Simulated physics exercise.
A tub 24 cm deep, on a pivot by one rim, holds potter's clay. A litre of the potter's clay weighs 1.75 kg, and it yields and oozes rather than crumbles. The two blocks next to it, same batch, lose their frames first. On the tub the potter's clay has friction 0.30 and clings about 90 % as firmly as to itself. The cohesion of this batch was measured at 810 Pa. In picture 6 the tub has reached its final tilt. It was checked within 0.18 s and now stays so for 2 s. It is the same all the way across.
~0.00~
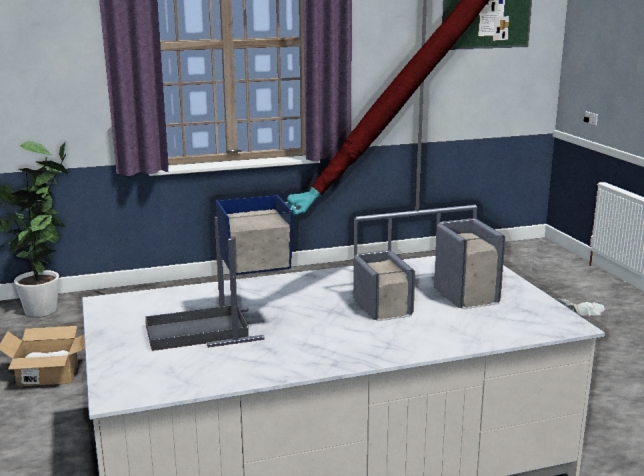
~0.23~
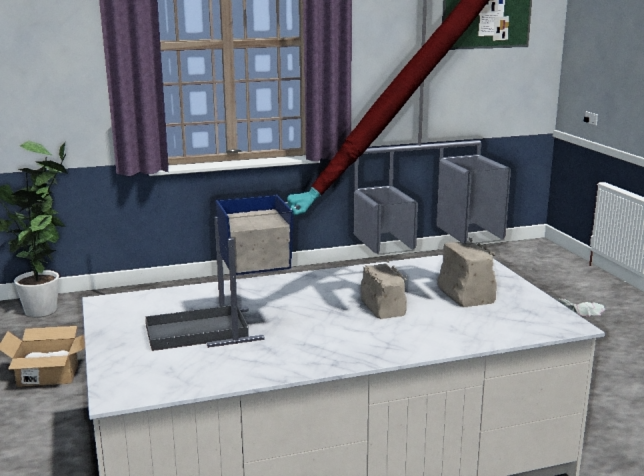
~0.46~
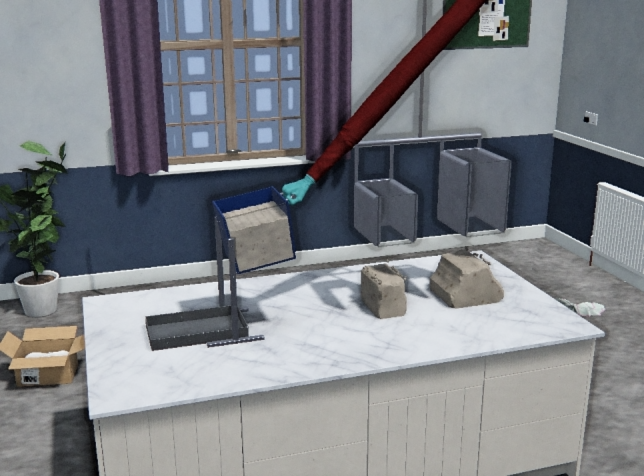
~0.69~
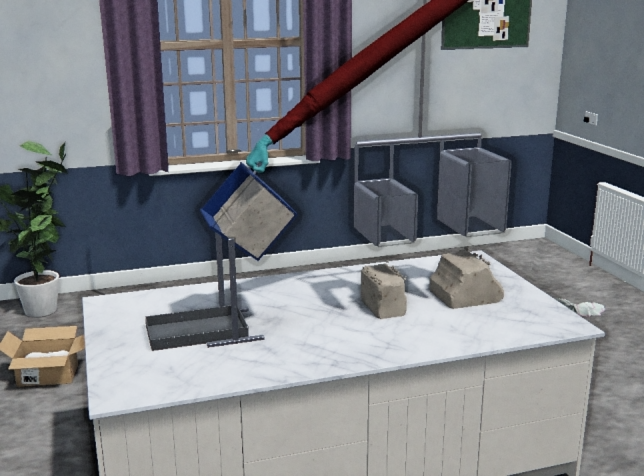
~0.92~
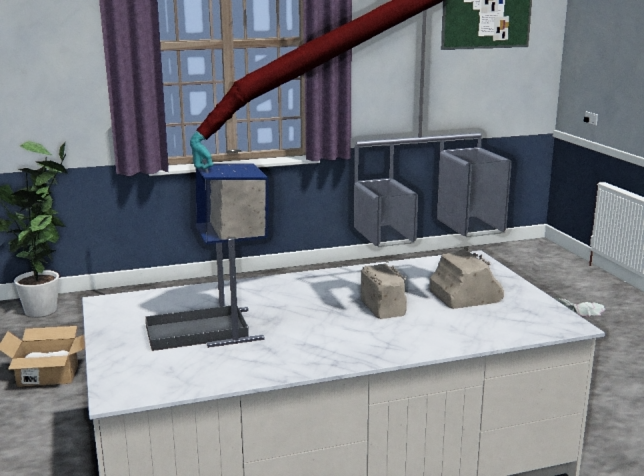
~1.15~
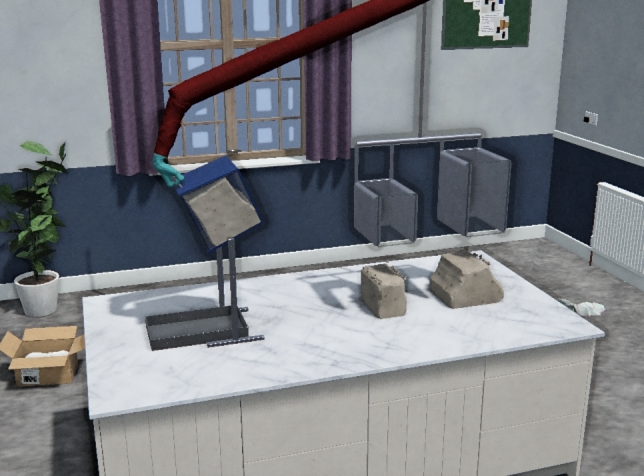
A red arm tilts a blue tub of clay leftward after two freed blocks slump.
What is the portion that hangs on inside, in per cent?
It comes to some 14 %.
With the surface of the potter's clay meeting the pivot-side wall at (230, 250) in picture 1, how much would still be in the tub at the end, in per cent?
It would be near 45 %.
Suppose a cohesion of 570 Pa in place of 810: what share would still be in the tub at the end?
It would be near 14 %.
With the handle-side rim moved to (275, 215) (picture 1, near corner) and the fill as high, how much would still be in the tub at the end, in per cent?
In that case some 50 per cent.
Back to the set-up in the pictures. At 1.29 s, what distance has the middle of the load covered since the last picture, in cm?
About 9 cm.
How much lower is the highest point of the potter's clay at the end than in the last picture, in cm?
About 13 cm.
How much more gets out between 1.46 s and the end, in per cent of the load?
Near 20 %.
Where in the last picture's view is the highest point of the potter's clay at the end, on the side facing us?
At about (253, 211).
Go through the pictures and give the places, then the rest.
The first frame shows handle-side rim at (290, 211), tilt 0 degrees; top of the potter's clay at (246, 230); blocks stand 18 cm, 28 cm (left to right).
The second frame shows handle-side rim at (290, 211), tilt 0 degrees; top of the potter's clay at (246, 230); blocks stand 18 cm, 24 cm (left to right).
The third frame shows handle-side rim at (286, 203), tilt 9 degrees; top of the potter's clay at (284, 218); blocks stand 18 cm, 20 cm (left to right).
The fourth frame shows handle-side rim at (253, 178), tilt 47 degrees; top of the potter's clay at (265, 190); blocks stand 18 cm, 19 cm (left to right).
The fifth frame shows handle-side rim at (205, 180), tilt 88 degrees; top of the potter's clay at (225, 181); blocks stand 18 cm, 19 cm (left to right).
The sixth frame shows handle-side rim at (181, 197), tilt 112 degrees; top of the potter's clay at (224, 181); blocks stand 18 cm, 19 cm (left to right).
After 1.29 s, the tub is at 112 degrees and holds 70 %.
After 1.46 s, the tub is at 112 degrees and holds 34 %.
After 1.63 s, the tub is at 112 degrees and holds 24 %.
After 1.80 s, the tub is at 112 degrees and holds 14 %.
After 3.15 s, at the end, the tub is at 112 degrees and holds 14 %.
